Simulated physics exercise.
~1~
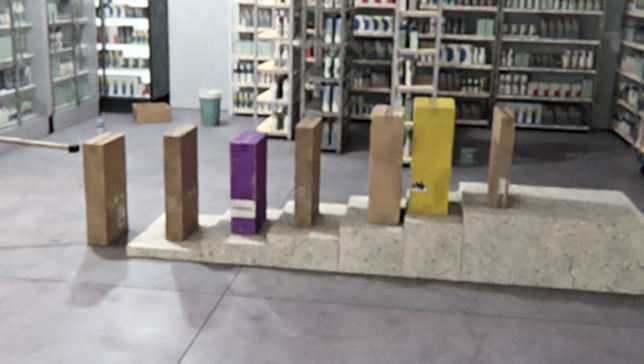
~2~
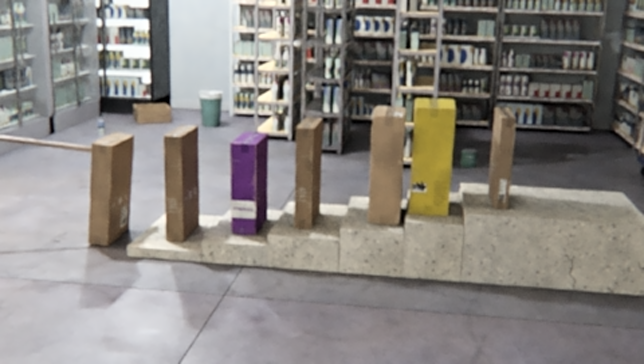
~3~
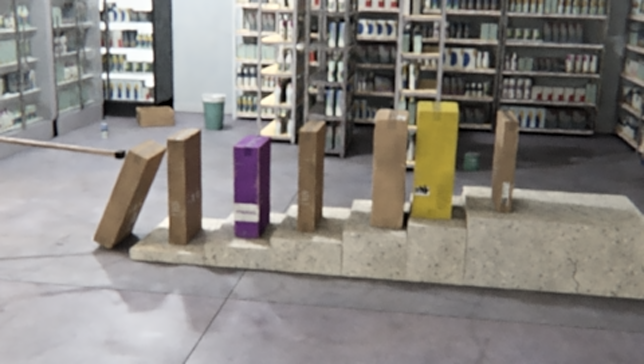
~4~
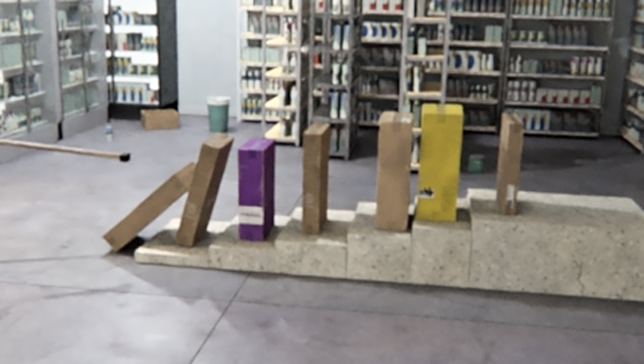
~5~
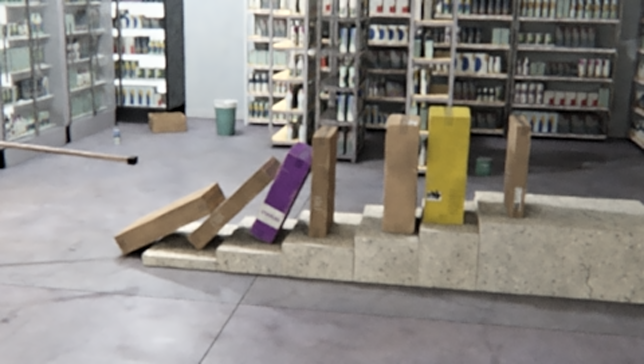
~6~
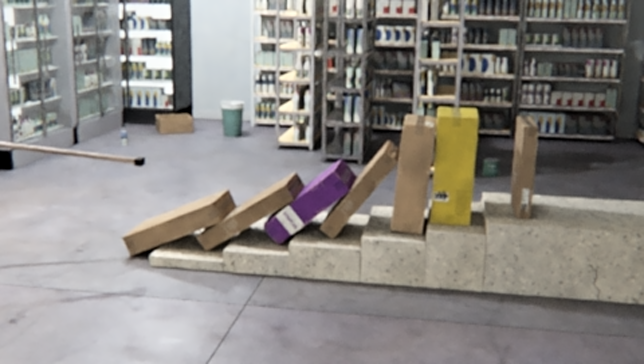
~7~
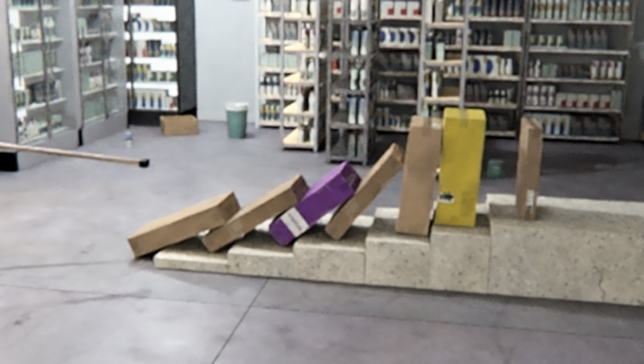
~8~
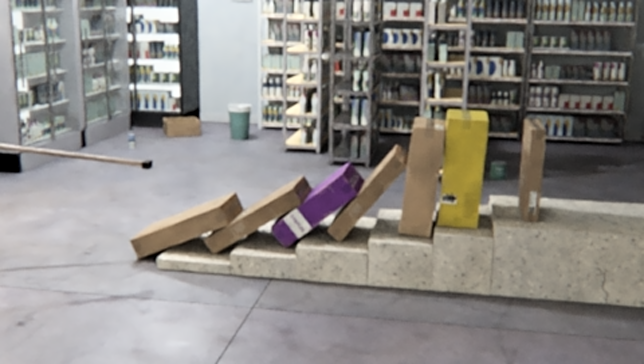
In a shop, a pole nudging a row of upright cartons on steps, four toppling rightward and leaning, three staying upright.
